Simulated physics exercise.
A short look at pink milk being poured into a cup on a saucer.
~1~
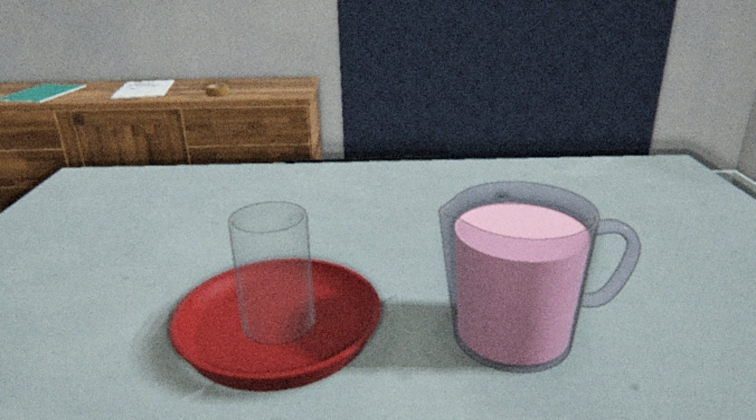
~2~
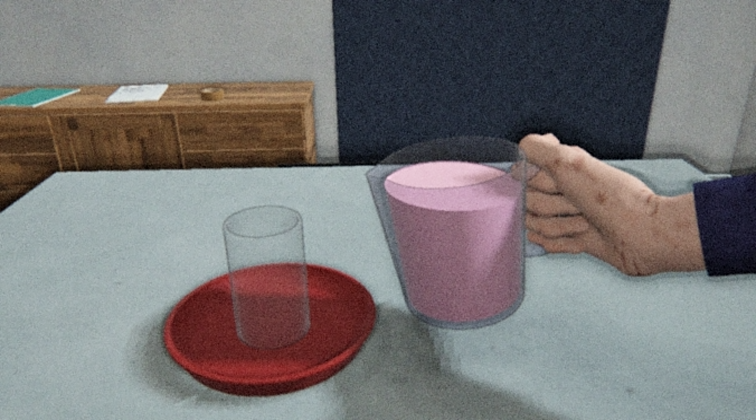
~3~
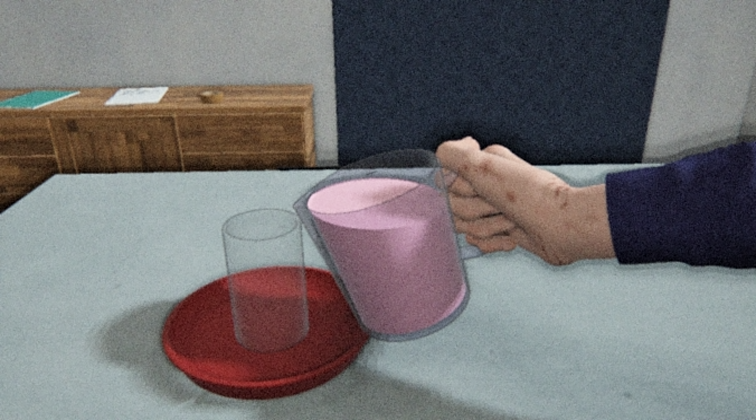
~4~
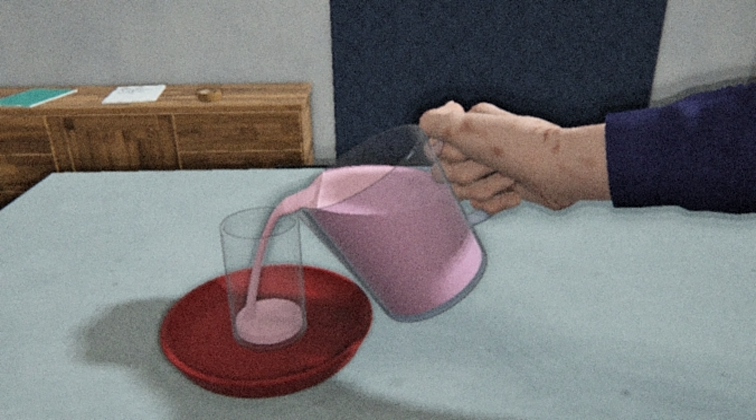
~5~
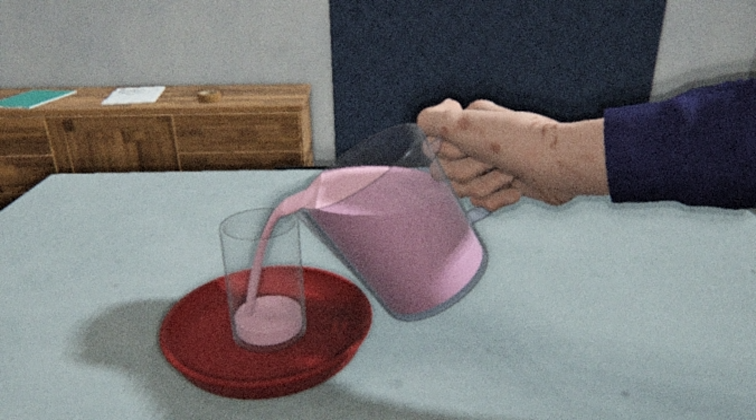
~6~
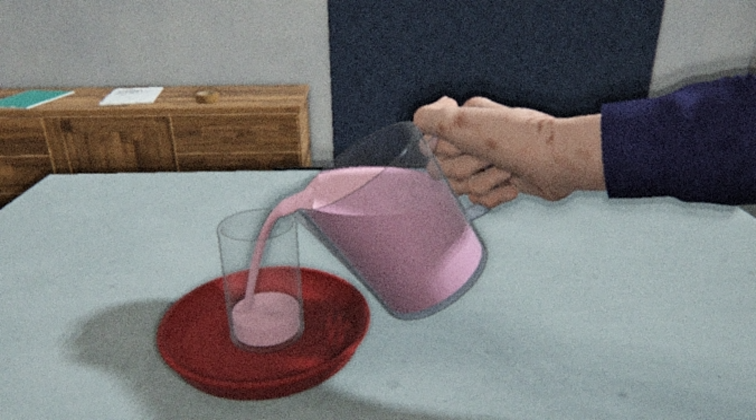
The video shows a hand lifting a clear measuring jug of pink milk from a table, moving it left and tilting it over an empty glass on a red saucer, then pouring a thin stream that begins filling the glass.
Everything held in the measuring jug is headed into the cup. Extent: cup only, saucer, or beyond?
Overflow passes the saucer.
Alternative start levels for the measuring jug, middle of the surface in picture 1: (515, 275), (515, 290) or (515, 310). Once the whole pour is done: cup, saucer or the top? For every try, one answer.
In that order: Saucer too, reaches the saucer, cup only.
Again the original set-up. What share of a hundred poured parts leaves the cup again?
It works out to around 65 percent.
Next, the cup is full to the brim; the saucer is wet, with room to spare.
After that, the cup is full to the brim; the saucer is full and running over.
Finally, the cup is full to the brim; the saucer is full and running over.
